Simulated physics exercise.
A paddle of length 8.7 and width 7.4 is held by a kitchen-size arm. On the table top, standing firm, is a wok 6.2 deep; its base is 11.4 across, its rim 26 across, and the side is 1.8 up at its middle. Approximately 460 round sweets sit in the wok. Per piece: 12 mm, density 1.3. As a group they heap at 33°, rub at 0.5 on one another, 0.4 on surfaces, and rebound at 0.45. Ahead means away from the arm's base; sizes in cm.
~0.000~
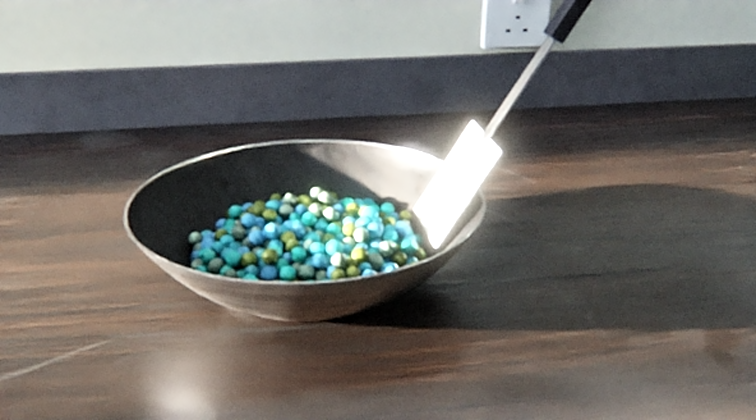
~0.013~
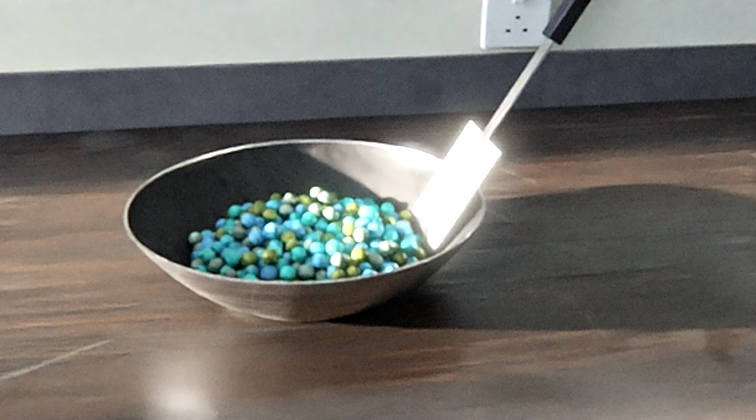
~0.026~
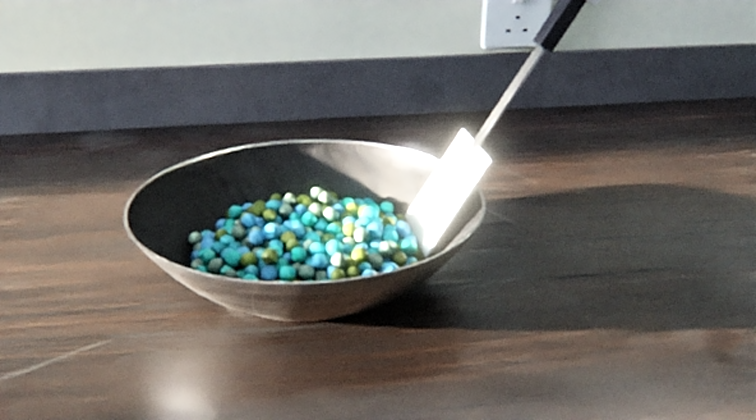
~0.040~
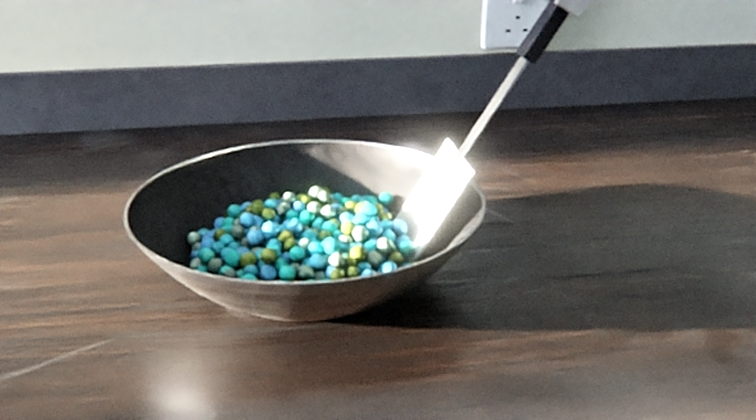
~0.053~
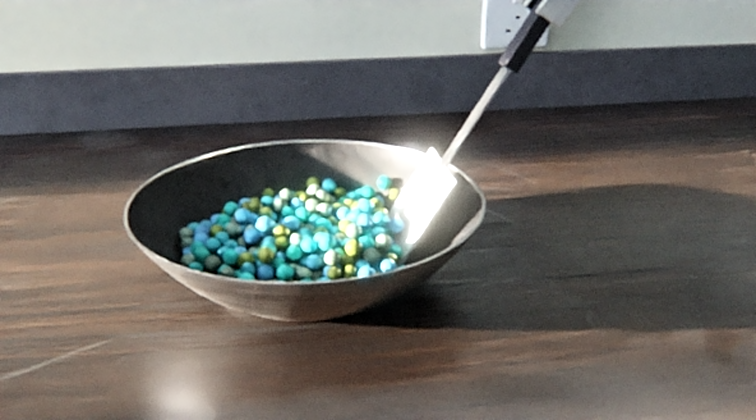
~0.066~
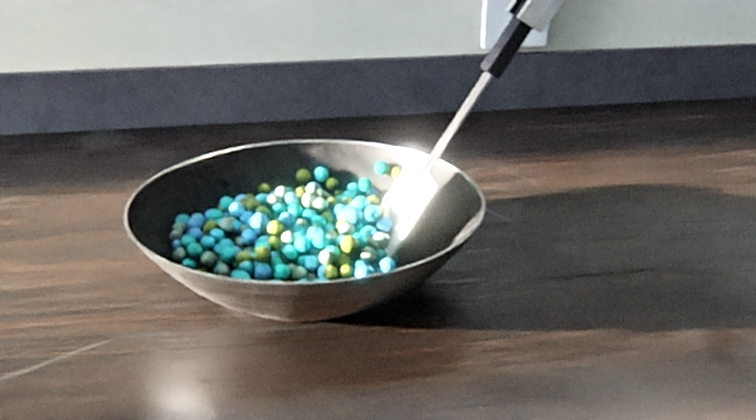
On a dark wooden table top, a shiny paddle resting inside a wok of blue, green and yellow balls slid down and to the left, pushing the pile slightly leftward and heaping it a little higher.
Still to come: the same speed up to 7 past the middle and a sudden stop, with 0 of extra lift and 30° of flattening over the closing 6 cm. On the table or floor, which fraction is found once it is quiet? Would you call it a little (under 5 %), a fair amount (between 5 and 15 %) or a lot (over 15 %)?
A fair amount, between 5 and 15 %.
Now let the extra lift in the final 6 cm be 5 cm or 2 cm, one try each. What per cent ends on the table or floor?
You'd get some 25 per cent with the first setting and some 10 per cent with the second.
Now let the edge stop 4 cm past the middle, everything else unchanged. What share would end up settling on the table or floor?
Changed stop: Approx. 0 %.
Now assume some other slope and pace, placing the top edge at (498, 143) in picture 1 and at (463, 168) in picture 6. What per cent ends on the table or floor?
My guess would be close to 0 per cent.
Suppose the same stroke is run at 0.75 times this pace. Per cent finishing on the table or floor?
Something close to 5 per cent ends up on the table or floor.
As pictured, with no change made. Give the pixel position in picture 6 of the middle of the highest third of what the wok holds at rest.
Centre: Roughly (193, 222).
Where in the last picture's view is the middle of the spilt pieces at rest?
Resting centre: About (68, 268).
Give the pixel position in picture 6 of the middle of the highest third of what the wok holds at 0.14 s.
Near (233, 219).
After 0.10 s, sloping 58°, highest piece 8 above the table; 457 in the wok, 1 on the blade or in flight.
After 0.14 s, sloping 48°, highest piece 10 above the table; 456 in the wok, 2 on the blade or in flight.
After 0.36 s, sloping 28°, highest piece 9 above the table; 415 in the wok, 29 on the table or floor, 14 on the blade or in flight.
After 1.41 s, sloping 28°, highest piece 7 above the table; 413 in the wok, 45 on the table or floor.
In the end, 413 in the wok, 45 on the table or floor. That is 10 % on the table or floor.
